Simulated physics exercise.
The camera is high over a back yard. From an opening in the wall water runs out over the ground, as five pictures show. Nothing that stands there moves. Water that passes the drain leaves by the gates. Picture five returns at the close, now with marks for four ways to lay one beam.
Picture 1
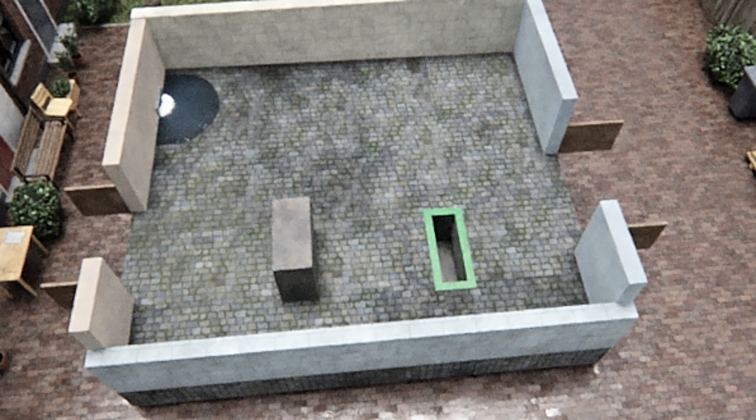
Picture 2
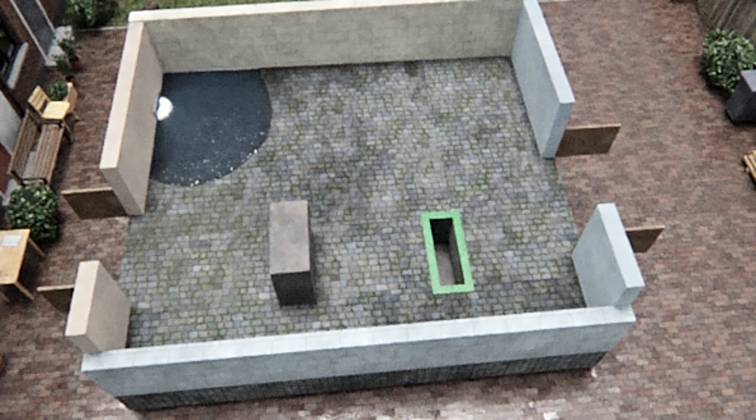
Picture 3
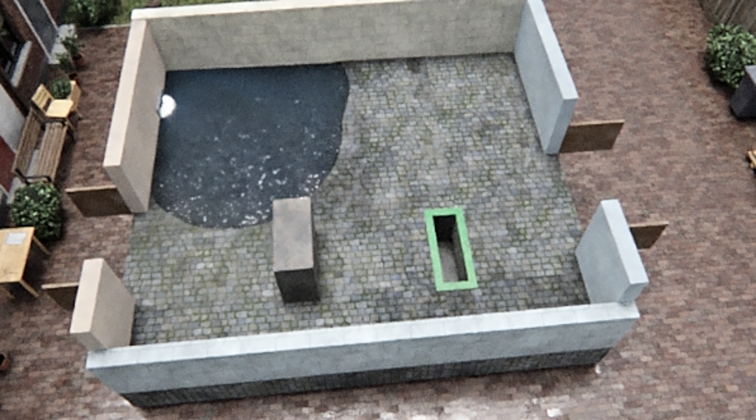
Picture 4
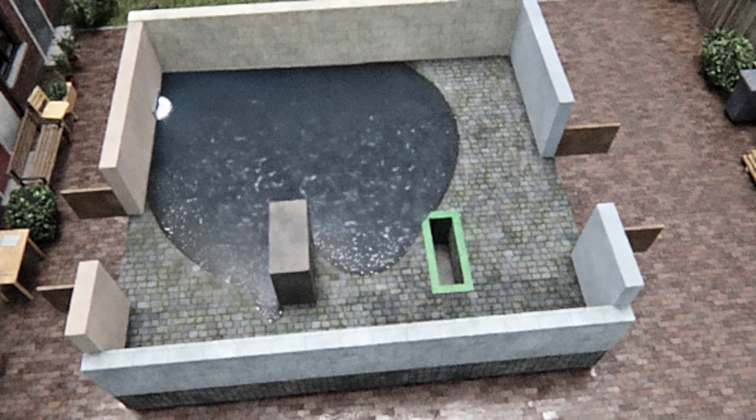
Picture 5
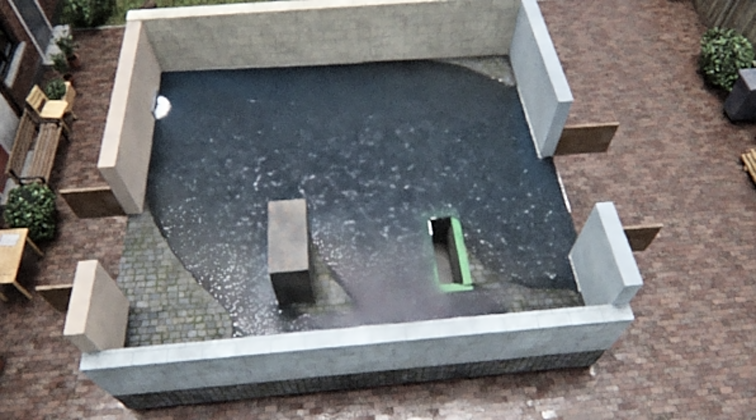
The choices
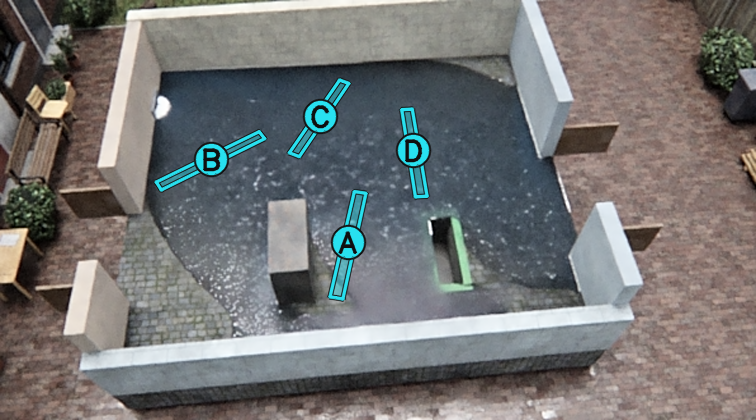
Dark water spreads from the upper left corner of a walled, cobbled yard seen from high above, widening across the paving toward the right and the near wall. It passes around a grey block, then reaches the green-rimmed drain and flows in, covering most of the ground while some lower left cobbles stay bare.
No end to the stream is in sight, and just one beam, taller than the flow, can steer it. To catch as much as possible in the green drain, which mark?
D works best here.
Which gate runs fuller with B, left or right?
The right gate.
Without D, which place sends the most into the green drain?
C it is.
In cyan, A from (336, 297) to (360, 192); B from (158, 186) to (261, 135); C from (294, 154) to (344, 81); D from (421, 196) to (407, 109).
For place A, about 18 % of the stream goes into the green drain, about 82 % out by the gates.
For place B, about 18 % of the stream goes into the green drain, about 81 % out by the gates.
For place C, about 36 % of the stream goes into the green drain, about 64 % out by the gates.
For place D, about 49 % of the stream goes into the green drain, about 51 % out by the gates.
